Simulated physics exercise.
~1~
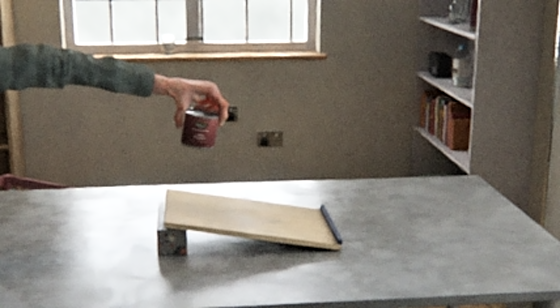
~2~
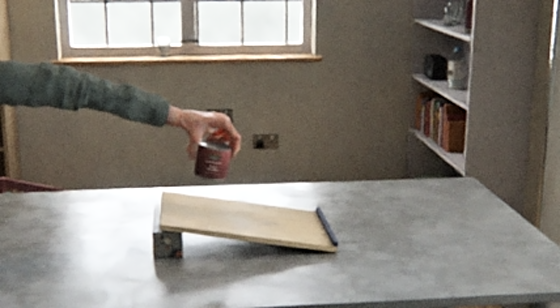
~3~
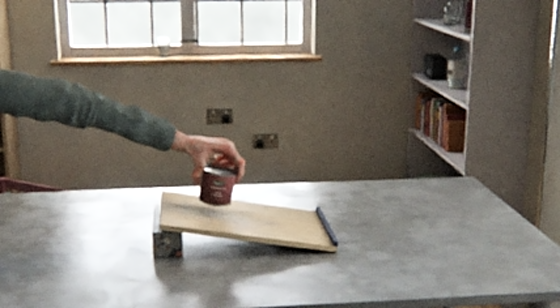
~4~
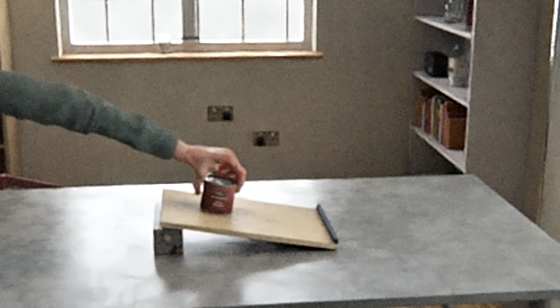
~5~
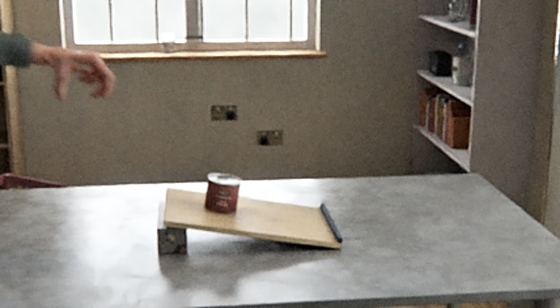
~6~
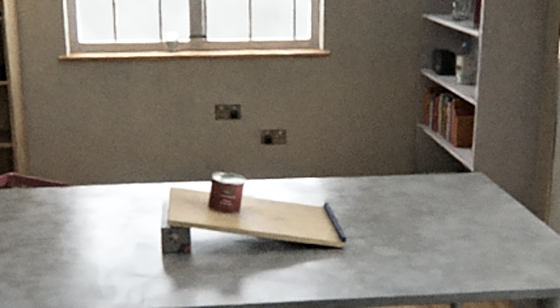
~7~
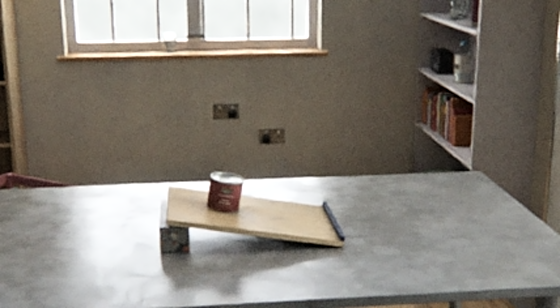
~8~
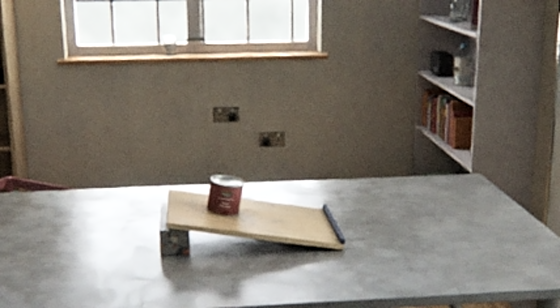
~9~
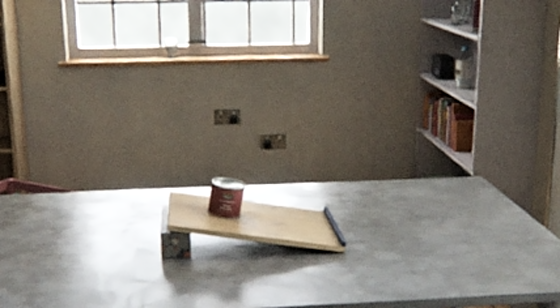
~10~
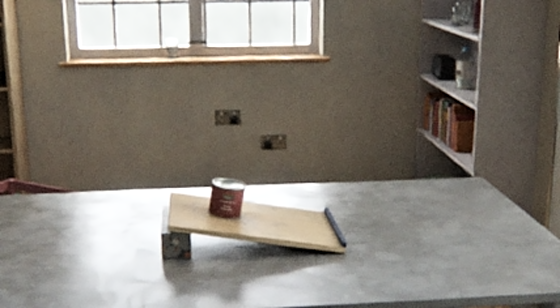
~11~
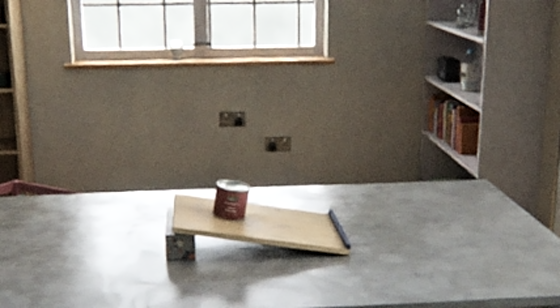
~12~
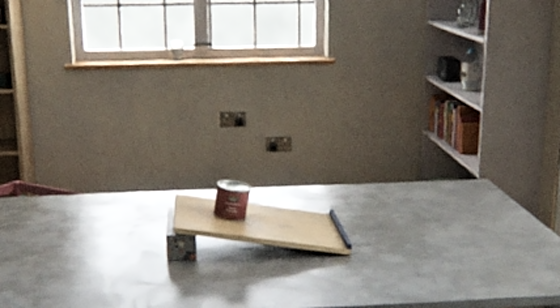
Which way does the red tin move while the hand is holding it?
The red tin moves down, until it sits on the sloping board.
A hand lowers a red tin onto a sloping board, lets go, and it stays put.
